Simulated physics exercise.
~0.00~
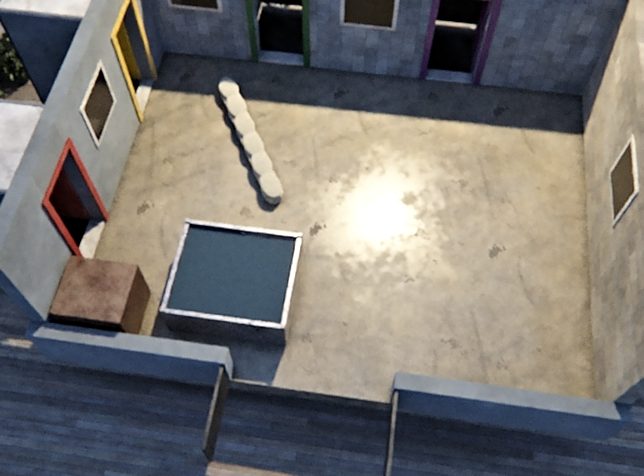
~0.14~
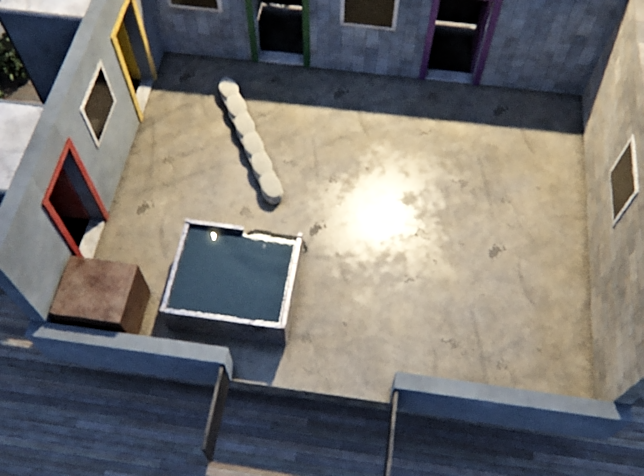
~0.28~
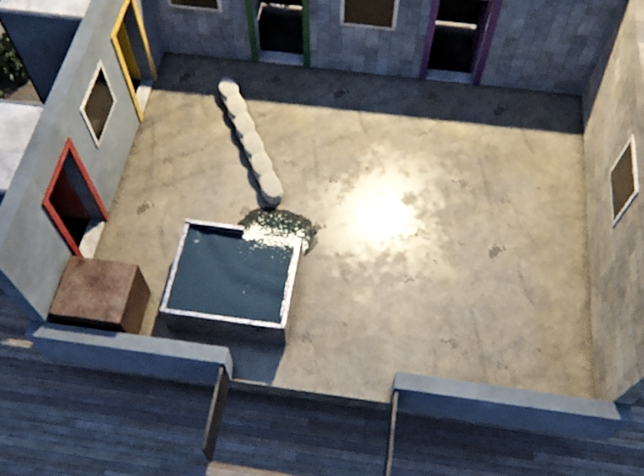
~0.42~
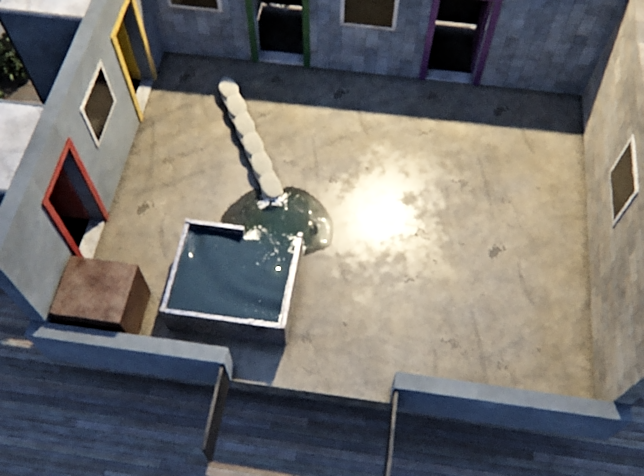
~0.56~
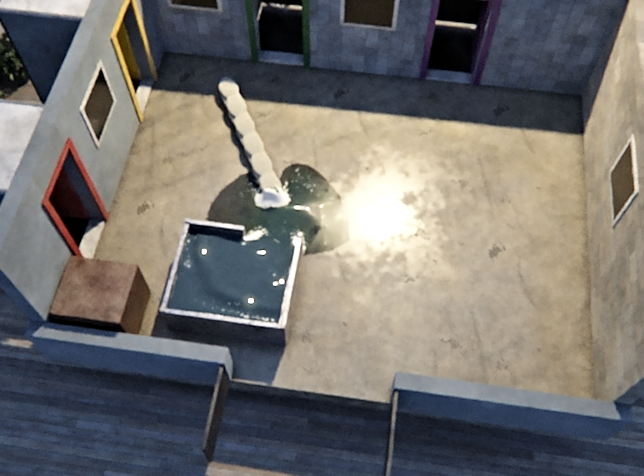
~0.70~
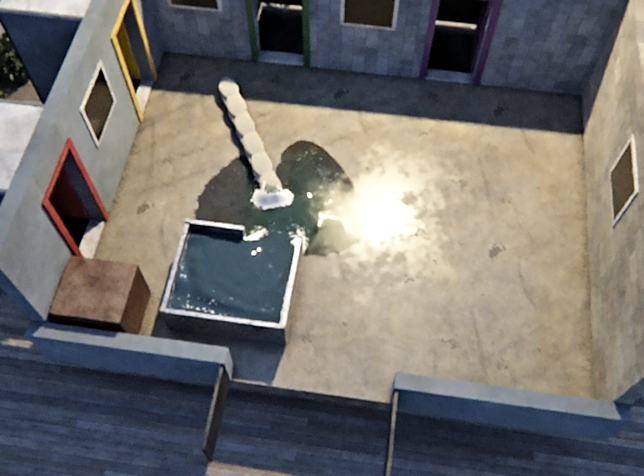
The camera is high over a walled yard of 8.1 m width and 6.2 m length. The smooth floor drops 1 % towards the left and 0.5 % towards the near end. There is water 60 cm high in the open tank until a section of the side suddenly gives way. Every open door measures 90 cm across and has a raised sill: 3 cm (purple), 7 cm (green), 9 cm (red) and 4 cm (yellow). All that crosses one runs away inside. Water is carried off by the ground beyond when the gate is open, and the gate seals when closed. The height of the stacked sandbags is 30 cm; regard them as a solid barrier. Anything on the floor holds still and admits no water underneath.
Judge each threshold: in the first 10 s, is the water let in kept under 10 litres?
Outcome: The purple door lets in more than the limit, the green door lets in less than the limit, the red door lets in less than the limit, the yellow door lets in more than the limit.
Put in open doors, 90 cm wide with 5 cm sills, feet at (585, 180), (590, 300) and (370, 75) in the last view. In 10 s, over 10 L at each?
Check each in turn: The first fails, the second fails, the third succeeds.
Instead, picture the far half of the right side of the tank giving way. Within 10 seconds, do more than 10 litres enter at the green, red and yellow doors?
Green door doesn't reach it, red door doesn't reach it, yellow door doesn't reach it.
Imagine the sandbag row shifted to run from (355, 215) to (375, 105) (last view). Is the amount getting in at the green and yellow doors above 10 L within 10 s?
Result: Green door beyond the limit; yellow door beyond the limit.
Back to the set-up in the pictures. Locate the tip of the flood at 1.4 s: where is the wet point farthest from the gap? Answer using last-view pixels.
Point: Roughly (345, 78) in the last view.
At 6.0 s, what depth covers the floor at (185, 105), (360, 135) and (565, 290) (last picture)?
The depths come out at 7, 2 and 0 centimetres, in the order listed.
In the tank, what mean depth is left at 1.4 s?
39 cm.
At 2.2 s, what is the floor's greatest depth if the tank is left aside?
About 28 cm.
After 1.4 s water covers 20 % of the floor and is deepest (36 cm) near (270, 206); purple door not reached, green door not reached, red door not reached, yellow door not reached.
After 2.2 s water covers 40 % of the floor and is deepest (28 cm) near (280, 208); purple door 5 cm at the sill, 0 L in, green door 2 cm at the sill, 0 L in, red door not reached, yellow door 7 cm at the sill, 0 L in.
After 3.5 s water covers 50 % of the floor and is deepest (20 cm) near (280, 208); purple door 8 cm at the sill, 29 L in, green door 6 cm at the sill, 1 L in, red door 2 cm at the sill, 0 L in, yellow door 8 cm at the sill, 13 L in.
After 6.0 s water covers 55 % of the floor and is deepest (11 cm) near (270, 206); purple door 6 cm at the sill, 50 L in, green door 4 cm at the sill, 2 L in, red door 3 cm at the sill, 0 L in, yellow door 8 cm at the sill, 38 L in.
After 10.0 s water covers 80 % of the floor and is deepest (10 cm) near (69, 331); purple door 3 cm at the sill, 58 L in, green door 3 cm at the sill, 2 L in, red door 6 cm at the sill, 0 L in, yellow door 5 cm at the sill, 57 L in.
